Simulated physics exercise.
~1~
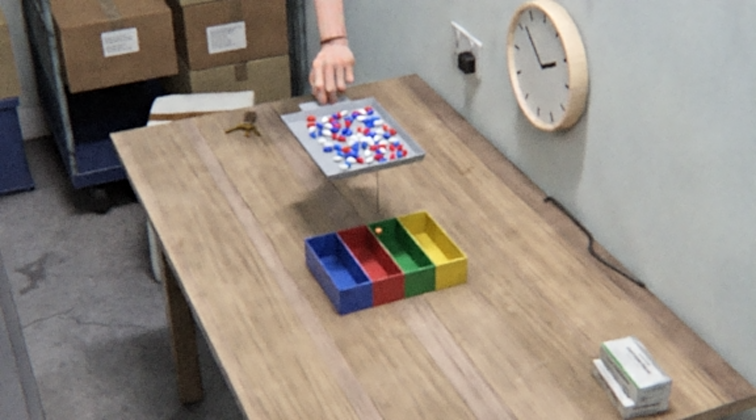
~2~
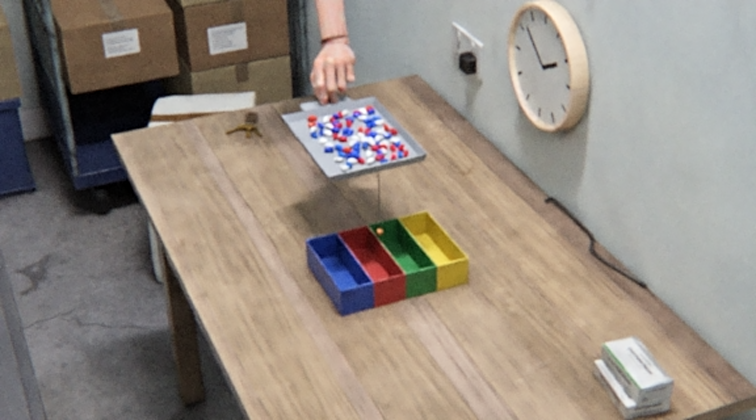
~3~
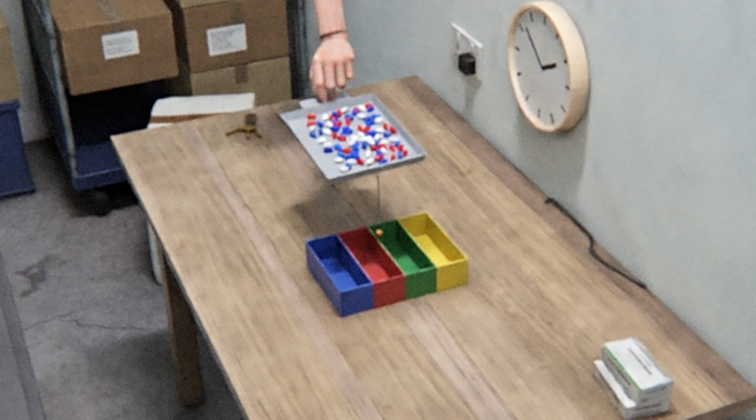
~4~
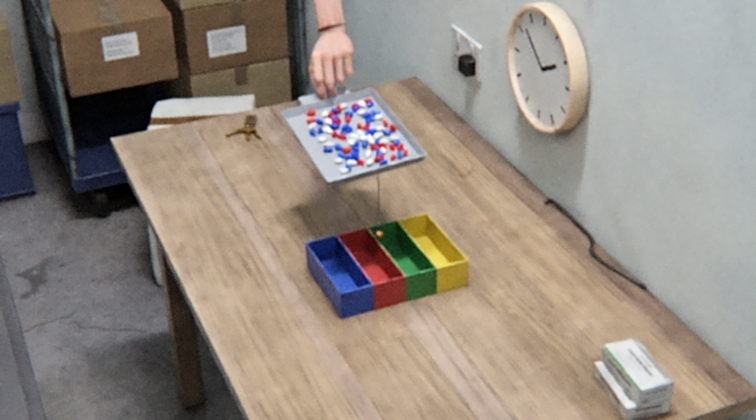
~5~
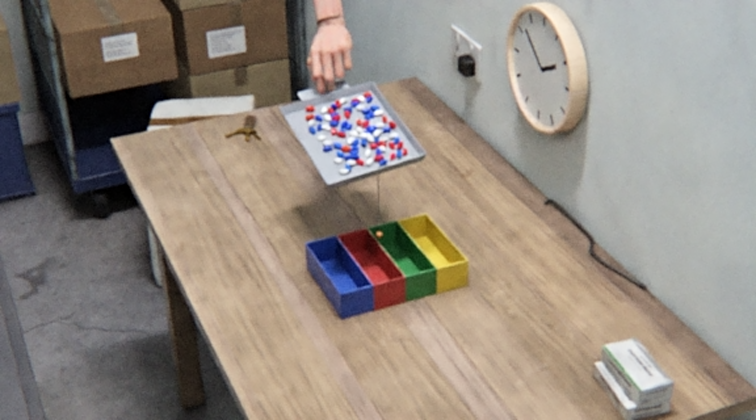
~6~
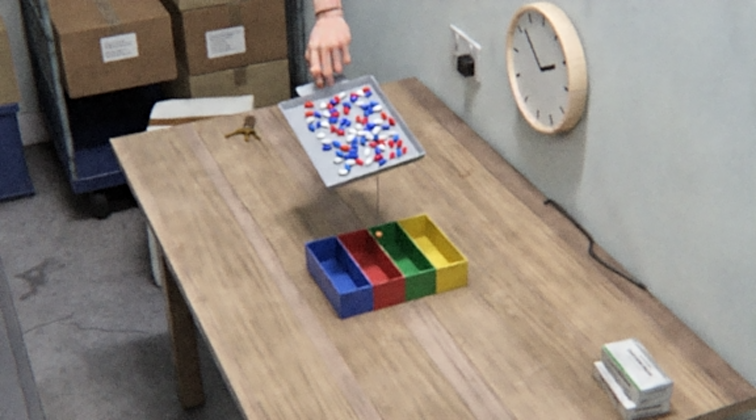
We see a hand holding a rimmed tray of small red, white and blue pieces above a box with blue, red, green and yellow cells; the tray starts level, then the hand gradually tilts it slightly, its left corner lowest.
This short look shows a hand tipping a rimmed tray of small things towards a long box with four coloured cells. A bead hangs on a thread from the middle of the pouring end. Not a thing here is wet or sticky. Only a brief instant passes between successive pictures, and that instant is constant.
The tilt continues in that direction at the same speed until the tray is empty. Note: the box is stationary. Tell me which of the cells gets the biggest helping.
The biggest helping lands in the blue cell.
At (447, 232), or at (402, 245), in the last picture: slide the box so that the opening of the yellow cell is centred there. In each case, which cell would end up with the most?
Try one: Blue; try two: The red one.
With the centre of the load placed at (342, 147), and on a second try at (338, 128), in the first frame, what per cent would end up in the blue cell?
60 and 70 per cent.
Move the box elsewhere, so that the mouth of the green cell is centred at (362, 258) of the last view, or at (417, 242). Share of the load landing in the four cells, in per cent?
In turn about 100 and about 50 percent.
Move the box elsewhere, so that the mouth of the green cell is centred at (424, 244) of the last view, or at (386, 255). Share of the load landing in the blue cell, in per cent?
Trial 1: 40 percent; trial 2: 30 percent.
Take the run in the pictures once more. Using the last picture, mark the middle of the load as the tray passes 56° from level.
The load is centred about (346, 160).
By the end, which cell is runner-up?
That red cell.
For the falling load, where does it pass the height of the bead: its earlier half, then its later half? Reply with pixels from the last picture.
About (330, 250), and after that about (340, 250).
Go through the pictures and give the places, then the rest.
The first picture shows corners of the pouring end at (329, 173) and (423, 152), level; middle of the load at (360, 136), jelly beans; bead on its thread at (379, 231); blue cell at (356, 296); red cell at (388, 288); green cell at (420, 279); yellow cell at (451, 271).
The second picture shows corners of the pouring end at (330, 174) and (424, 153), level; middle of the load at (361, 136).
The third picture shows corners of the pouring end at (330, 176) and (423, 153), tipped barely, lowest at the left corner; middle of the load at (360, 135).
The fourth picture shows corners of the pouring end at (330, 179) and (423, 153), tipped a little, lowest at the left corner; middle of the load at (360, 133).
The fifth picture shows corners of the pouring end at (330, 182) and (423, 153), tipped a little, lowest at the left corner; middle of the load at (359, 131).
The sixth picture shows corners of the pouring end at (329, 183) and (422, 152), tipped a little, lowest at the left corner; middle of the load at (358, 128); blue cell at (357, 300); red cell at (389, 291); green cell at (421, 283); yellow cell at (452, 274).
Soon, tray tipped steeply; all on the tray.
A while on, tray tipped right over; about a third on the tray; about a third in the blue cell; a stray few in the red cell; about a quarter falling or outside the box.
Towards the end, tray tipped past a quarter turn; most in the blue cell; a small part in the red cell; a small part falling or outside the box.
Finally, tray tipped past a quarter turn; most in the blue cell; a small part in the red cell; none in the green cell; none in the yellow cell; a small part outside the box.
